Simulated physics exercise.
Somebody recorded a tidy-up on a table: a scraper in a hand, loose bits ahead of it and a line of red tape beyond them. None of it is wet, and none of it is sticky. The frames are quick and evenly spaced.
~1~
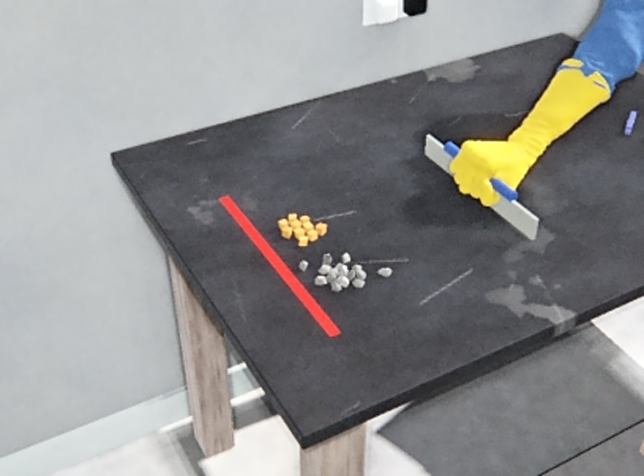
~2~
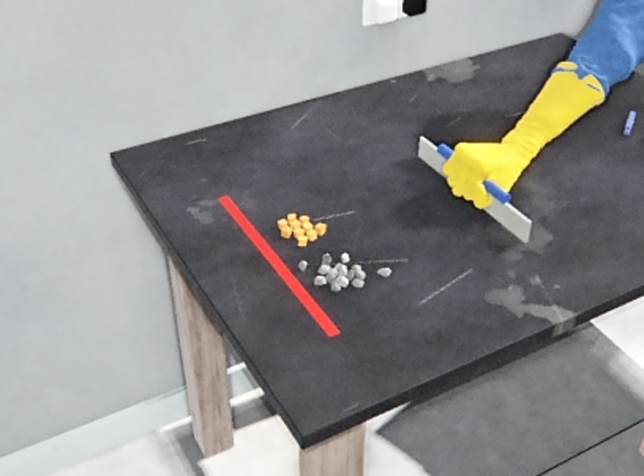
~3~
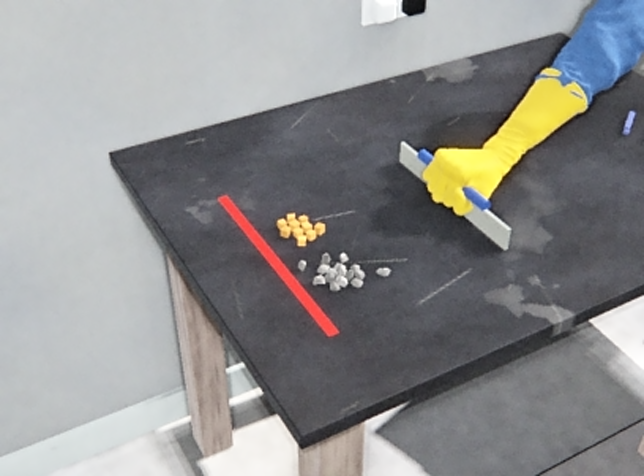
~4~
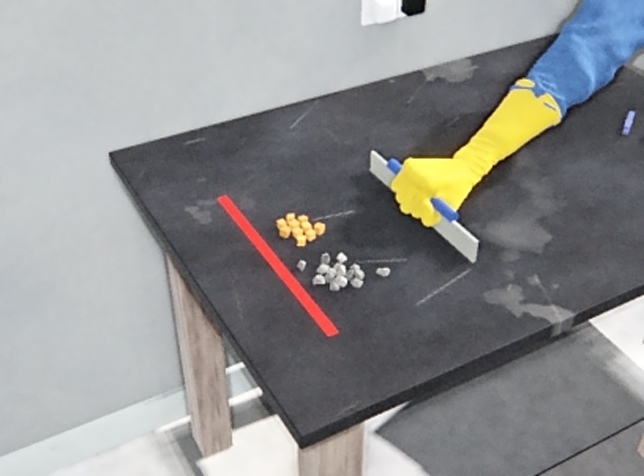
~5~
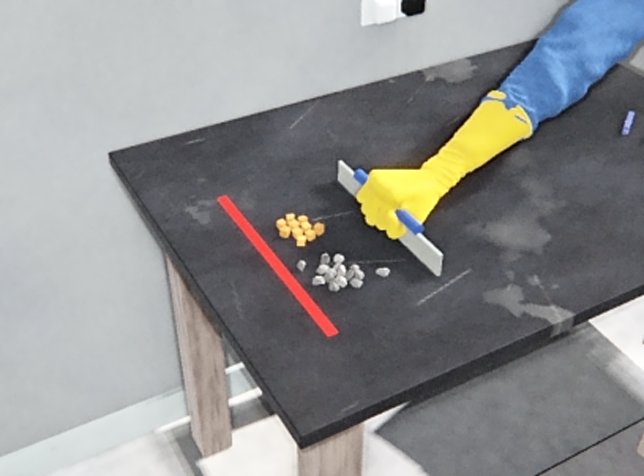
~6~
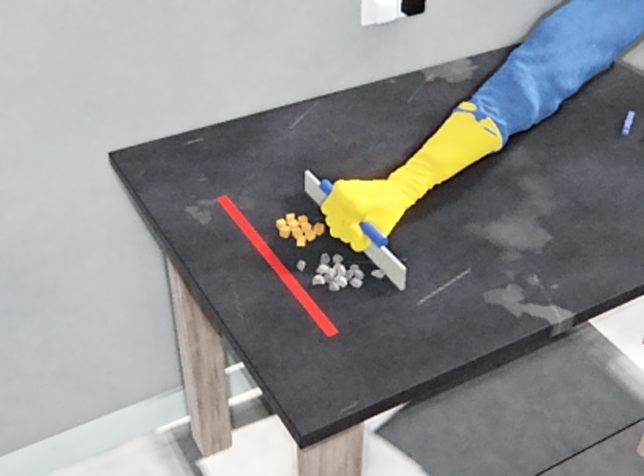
A yellow-gloved hand slides a scraper leftward across a dark table, reaching the small bits.
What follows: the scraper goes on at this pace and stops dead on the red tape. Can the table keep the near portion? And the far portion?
As for the near portion, it sheds some off the end. Far portion - it sheds some off the end.
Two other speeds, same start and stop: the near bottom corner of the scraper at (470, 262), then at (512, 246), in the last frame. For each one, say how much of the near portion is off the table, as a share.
The first try gives 0 percent, the second 0 percent.
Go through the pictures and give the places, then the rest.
In the first frame, scraper at (527, 222), at rest; red tape at (229, 204), well back from the edge; edge at (202, 289); near portion at (343, 272), a few bits of gravel; far portion at (296, 226), a few croutons.
In the second frame, scraper at (520, 225); far portion at (295, 226).
In the third frame, scraper at (500, 232); near portion at (342, 271).
In the fourth frame, scraper at (467, 244); far portion at (294, 226).
In the fifth frame, scraper at (432, 257); near portion at (341, 272).
In the sixth frame, scraper at (396, 270); red tape at (227, 204); edge at (200, 289); near portion at (341, 271); far portion at (294, 226).
Then, 0.08 s past the last view, scraper still moving, near (301, 233); near portion all on the table, its front near (292, 284); far portion all on the table, its front near (267, 238).
Then, 0.18 s past the last view, scraper stopped at the red tape; near portion all on the table, its front near (223, 298); far portion all on the table, its front near (193, 233).
Then, 0.46 s past the last view, scraper stopped at the red tape; near portion all over the edge; far portion all over the edge.
Finally, scraper stopped at the red tape; near portion all over the edge; far portion all over the edge.
